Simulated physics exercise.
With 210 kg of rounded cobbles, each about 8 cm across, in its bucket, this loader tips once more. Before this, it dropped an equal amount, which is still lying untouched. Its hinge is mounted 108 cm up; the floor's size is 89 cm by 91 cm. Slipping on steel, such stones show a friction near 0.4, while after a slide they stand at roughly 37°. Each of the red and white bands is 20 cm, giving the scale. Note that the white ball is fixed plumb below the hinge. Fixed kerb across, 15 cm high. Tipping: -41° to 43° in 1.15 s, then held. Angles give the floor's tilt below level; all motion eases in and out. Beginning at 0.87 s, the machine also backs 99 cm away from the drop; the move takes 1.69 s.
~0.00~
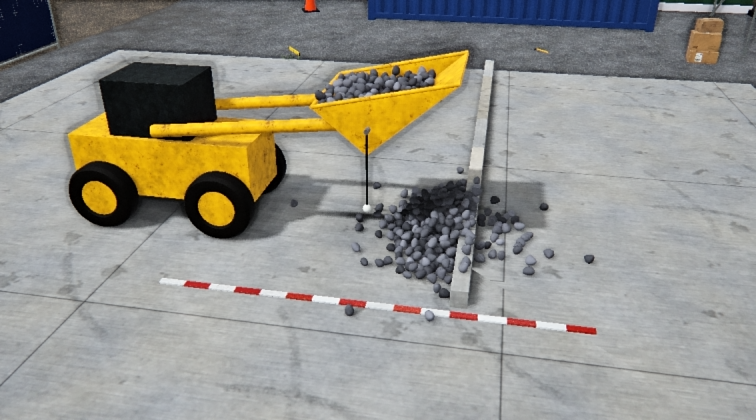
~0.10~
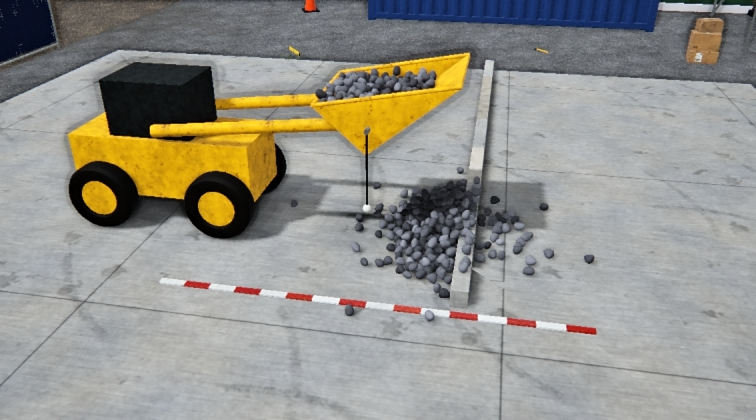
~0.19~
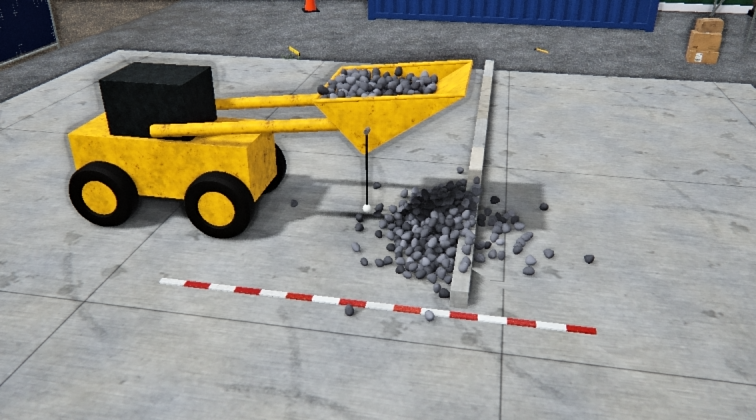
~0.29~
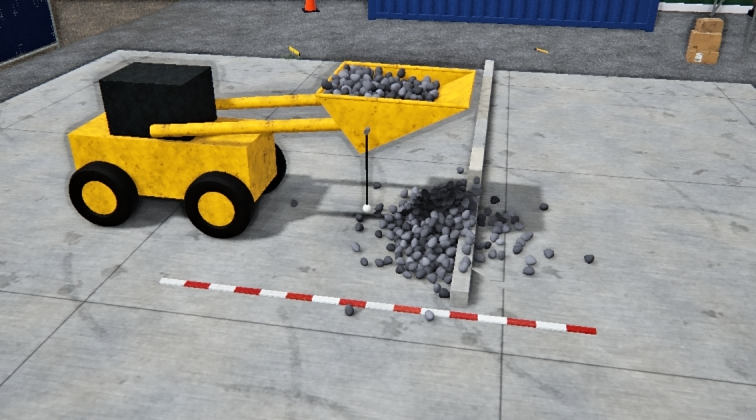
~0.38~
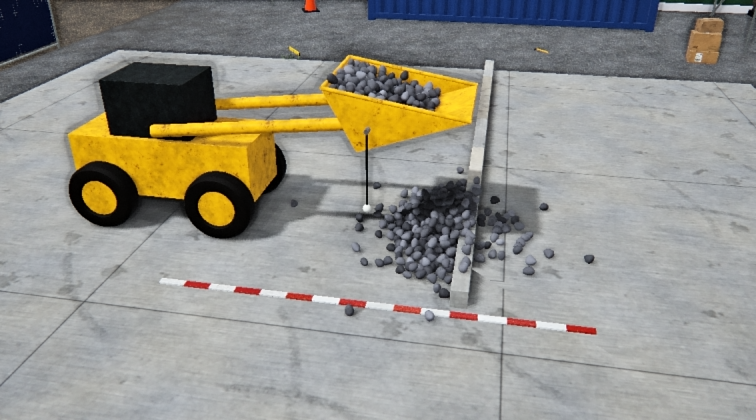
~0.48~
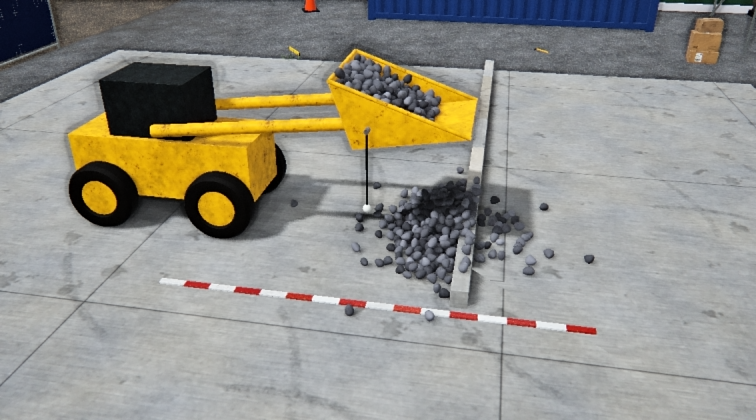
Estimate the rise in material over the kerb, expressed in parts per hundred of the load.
Close to 22 parts in a hundred.
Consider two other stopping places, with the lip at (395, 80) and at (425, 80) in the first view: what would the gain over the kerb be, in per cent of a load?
0 %, then 5 %.
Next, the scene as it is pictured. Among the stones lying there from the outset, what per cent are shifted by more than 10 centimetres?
I'd put it at about 10 per cent.
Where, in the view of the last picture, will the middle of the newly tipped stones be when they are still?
In the last view, somewhere near (436, 223).
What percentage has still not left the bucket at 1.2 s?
45 %.
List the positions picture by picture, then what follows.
The first picture shows lip at (460, 84), floor tilted -41°, highest stones at (409, 79). The earlier load is highest near (452, 205), 25 cm above ground level, 91 % on this side of the kerb, 9 % over the kerb.
In the second picture, the bucket is at -39°, its lip at (462, 87); the top of the load is at (399, 78); the stones move at 0.1 m/s on average.
In the third picture, the bucket is at -35°, its lip at (465, 95); the top of the load is at (377, 79); the stones move at 0.2 m/s on average.
The fourth picture shows lip at (469, 107), floor tilted -28°, highest stones at (352, 74); the stones move at 0.3 m/s on average.
The fifth picture shows lip at (471, 122), floor tilted -19°, highest stones at (355, 69); the stones move at 0.3 m/s on average.
In the sixth picture, the bucket is at -9°, its lip at (471, 139); the top of the load is at (361, 65); the stones move at 0.4 m/s on average.
After 0.9 s the floor is at 30°; in per cent of one load, 100 in the bucket, 91 on this side of the kerb, 9 over the kerb; the foremost stones are at (540, 245).
After 1.2 s the floor is at 43°; in per cent of one load, 44 in the bucket, 148 on this side of the kerb, 9 over the kerb; the foremost stones are at (540, 245).
After 3.0 s the floor is at 43°; in per cent of one load, 0 in the bucket, 169 on this side of the kerb, 31 over the kerb; the foremost stones are at (602, 244).
After 5.5 s the floor is at 43°; in per cent of one load, 0 in the bucket, 169 on this side of the kerb, 31 over the kerb; the foremost stones are at (602, 244). Net gain over the kerb, 22.
